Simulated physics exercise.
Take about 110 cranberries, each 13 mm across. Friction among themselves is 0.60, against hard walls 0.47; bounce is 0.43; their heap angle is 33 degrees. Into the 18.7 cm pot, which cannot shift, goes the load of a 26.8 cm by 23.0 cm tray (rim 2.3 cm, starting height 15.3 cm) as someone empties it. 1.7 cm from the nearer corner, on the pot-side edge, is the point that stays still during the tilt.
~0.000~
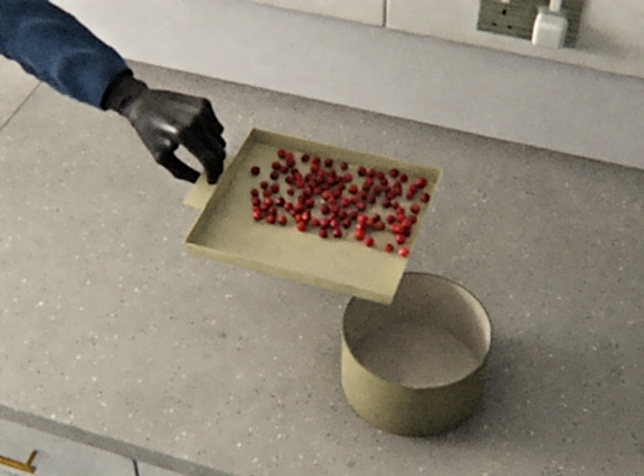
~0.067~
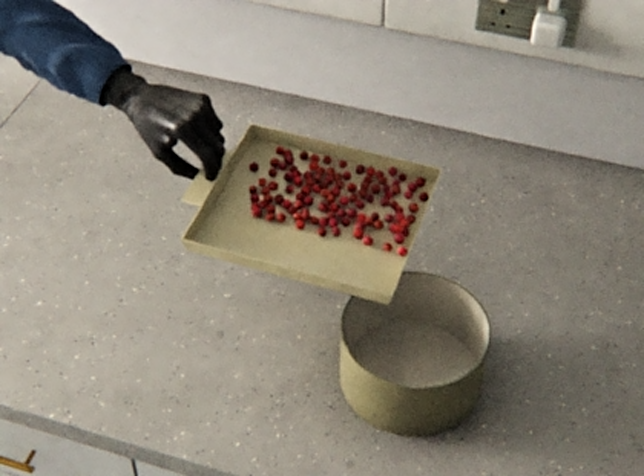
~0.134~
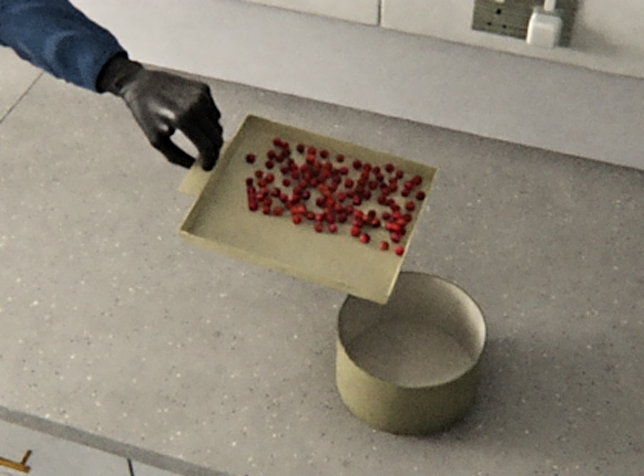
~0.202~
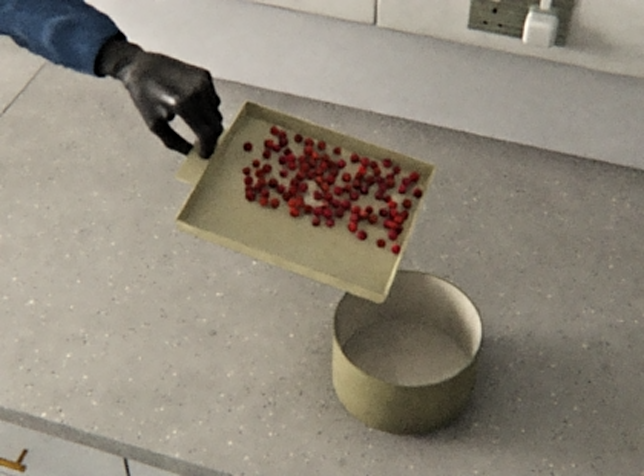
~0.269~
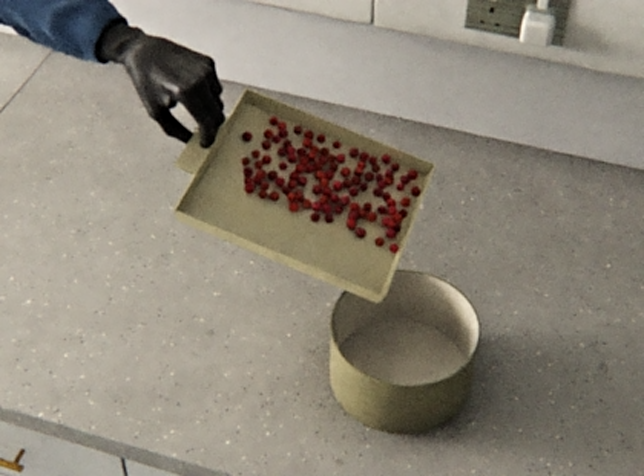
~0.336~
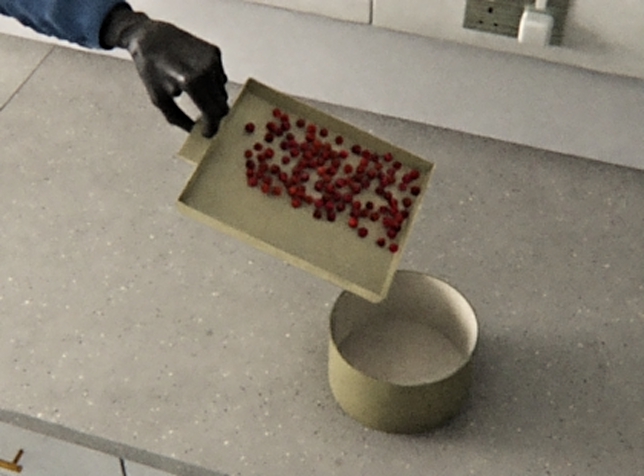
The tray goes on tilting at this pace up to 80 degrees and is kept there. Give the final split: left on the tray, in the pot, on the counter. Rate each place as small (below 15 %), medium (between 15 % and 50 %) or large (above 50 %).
Tray - large; pot - small; counter - small.
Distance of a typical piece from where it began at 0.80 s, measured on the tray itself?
Roughly 8 cm.
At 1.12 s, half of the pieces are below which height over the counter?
Roughly 22 cm.
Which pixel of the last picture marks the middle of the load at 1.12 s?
At about (405, 207).
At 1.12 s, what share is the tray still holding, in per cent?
Estimate: About 100 percent.
After 0.80 s, tilt 47 degrees; the tray holds 100 %, the pot 0 %.
Then, at 1.12 s, tilt 67 degrees; the tray holds 100 %, the pot 0 %.
After 1.53 s, tilt 80 degrees; the tray holds 100 %, the pot 0 %.
At rest (1.8 s), tray 100 %, pot 0 %, counter 0 %.
